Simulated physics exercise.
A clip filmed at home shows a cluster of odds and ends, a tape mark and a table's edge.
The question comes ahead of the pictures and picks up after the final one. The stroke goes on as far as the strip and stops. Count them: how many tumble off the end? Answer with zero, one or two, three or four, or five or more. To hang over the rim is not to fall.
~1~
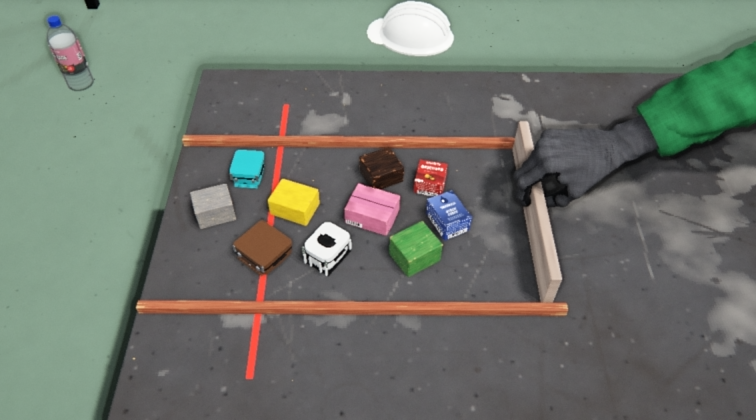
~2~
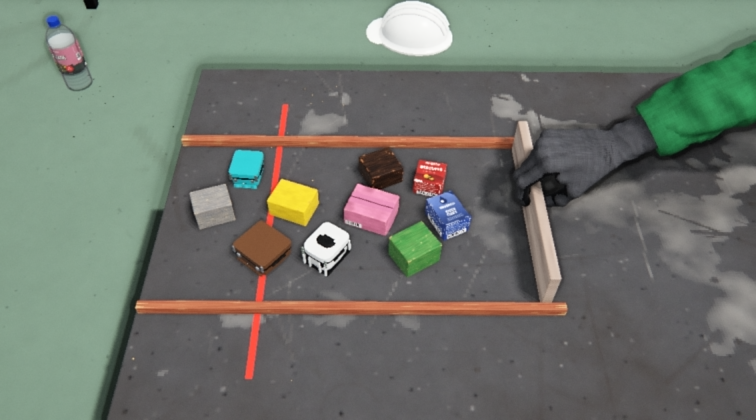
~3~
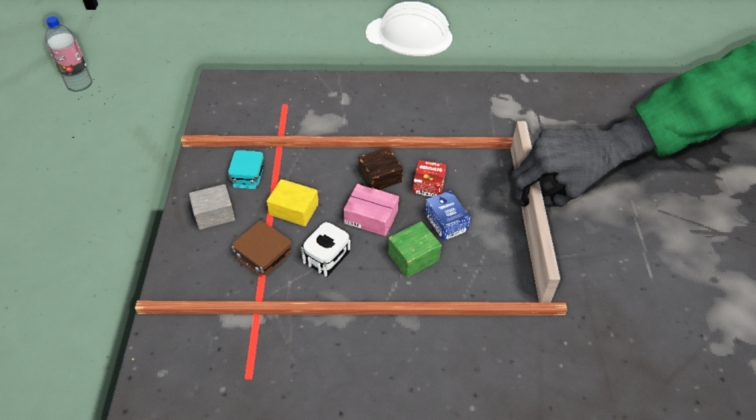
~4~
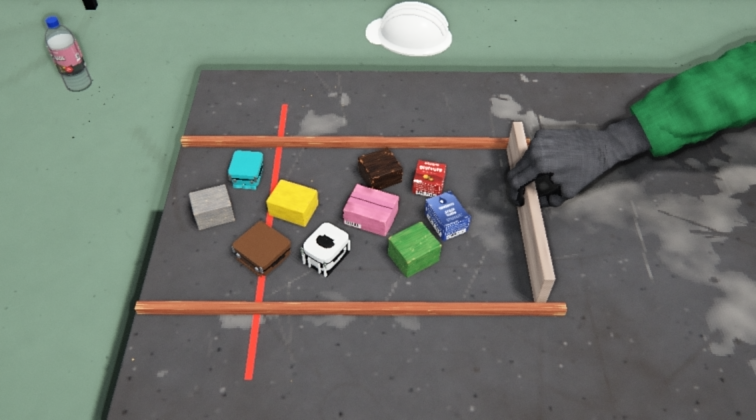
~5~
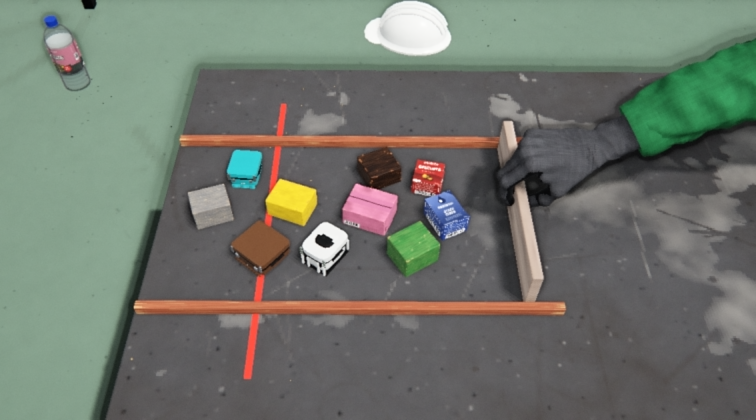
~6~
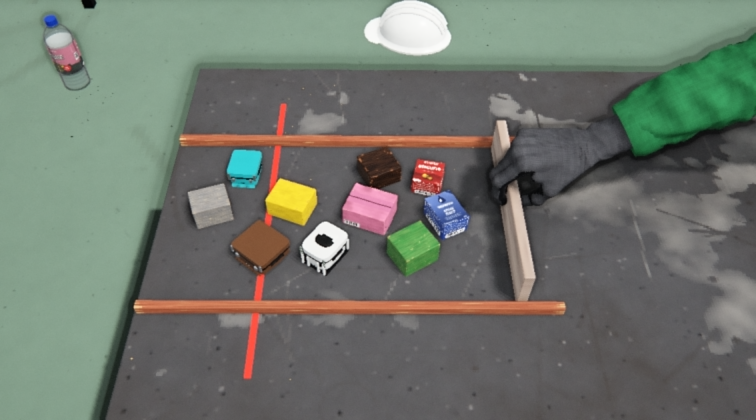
One or two.
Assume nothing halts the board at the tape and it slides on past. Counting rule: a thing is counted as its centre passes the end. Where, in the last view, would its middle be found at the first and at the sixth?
Around (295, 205); afterwards around (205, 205).
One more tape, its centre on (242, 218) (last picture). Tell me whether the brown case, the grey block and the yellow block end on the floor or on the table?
The brown case? It does not stay. The grey block? It does not stay. The yellow block? It does not stay.
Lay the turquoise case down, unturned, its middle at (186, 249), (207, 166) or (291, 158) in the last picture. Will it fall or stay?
In order, it goes down; holds its place; holds its place.
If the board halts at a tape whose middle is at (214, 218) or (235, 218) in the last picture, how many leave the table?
So that's 3 for the first and 3 for the second.
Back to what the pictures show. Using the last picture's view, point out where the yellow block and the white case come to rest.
The first ends close to (175, 201), the second close to (206, 250).
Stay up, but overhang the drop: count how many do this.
The overhang total is 2.
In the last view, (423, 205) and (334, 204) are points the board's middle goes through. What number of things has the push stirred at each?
So 5, and at the other place 9.
Soon after, none off yet; grey block at rest near (211, 206); turquoise case at rest near (246, 169); brown case at rest near (262, 249).
Then, none off yet; grey block moved about its own width near (168, 206); turquoise case at rest near (246, 169); brown case moved about its own width near (197, 251).
At rest, the number that fall off is one or two; fallen, grey block.
